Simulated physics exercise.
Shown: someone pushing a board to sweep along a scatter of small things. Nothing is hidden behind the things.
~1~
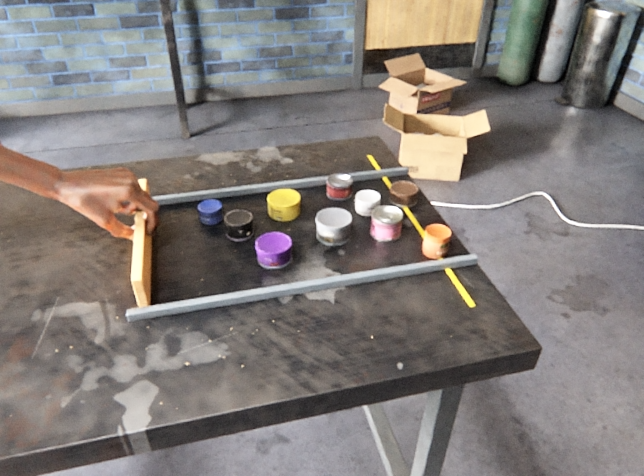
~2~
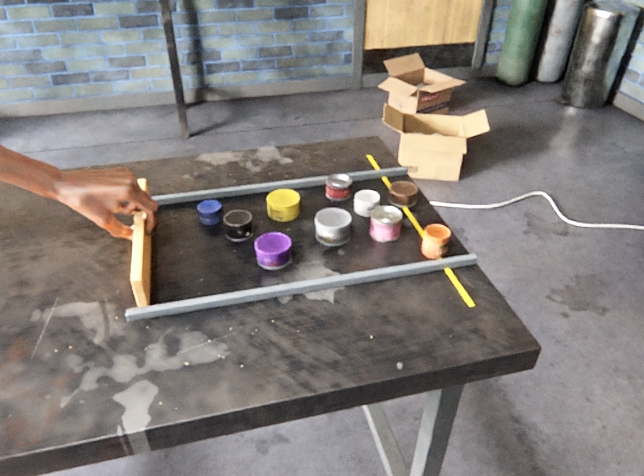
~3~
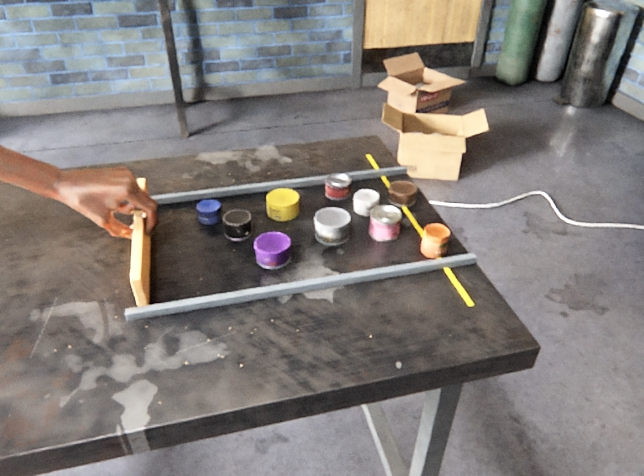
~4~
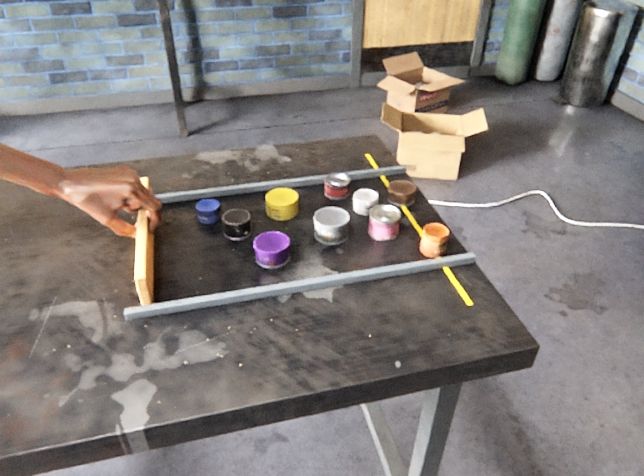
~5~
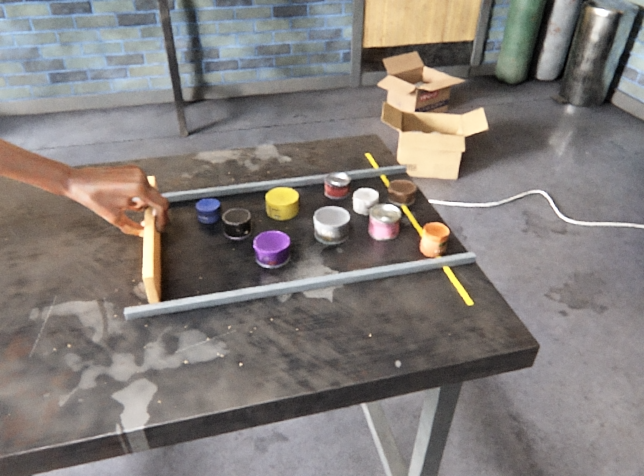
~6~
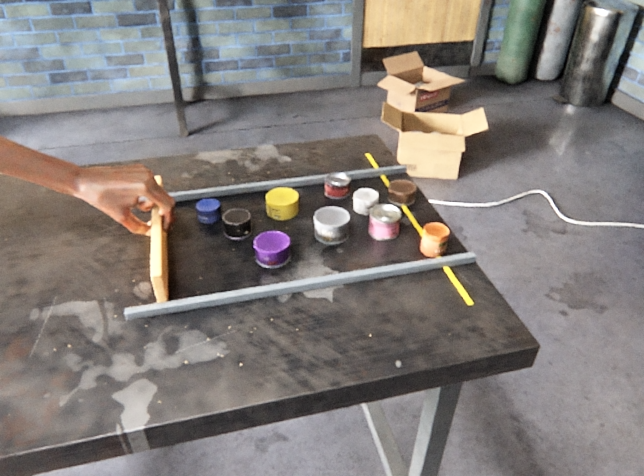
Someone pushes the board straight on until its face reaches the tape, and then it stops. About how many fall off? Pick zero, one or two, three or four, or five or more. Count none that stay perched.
Five or more fall off.
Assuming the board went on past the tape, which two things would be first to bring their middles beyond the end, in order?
First the brown tin, after it the pink tin.
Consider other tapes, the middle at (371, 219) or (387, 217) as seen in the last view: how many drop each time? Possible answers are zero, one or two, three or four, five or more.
First spot, none; second spot, one to two.
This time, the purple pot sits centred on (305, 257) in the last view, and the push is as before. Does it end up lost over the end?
From that start, the object then is safe.
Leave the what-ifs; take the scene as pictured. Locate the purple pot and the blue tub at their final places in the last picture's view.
The purple pot finishes at (445, 233); the blue tub finishes at (405, 186).
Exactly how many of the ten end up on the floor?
5, precisely.
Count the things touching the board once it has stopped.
It's touching 5 at the end.
Early on, none off yet; brown tin at rest near (402, 193); orange tub at rest near (435, 240); pink tin at rest near (384, 222).
A while later, none off yet; brown tin moving near (405, 192); orange tub at rest near (435, 240); pink tin travelled a little near (399, 223).
Finally, the number that fall off is five or more; lost, yellow tub, white tub, pink tin, orange tub and brown tin.
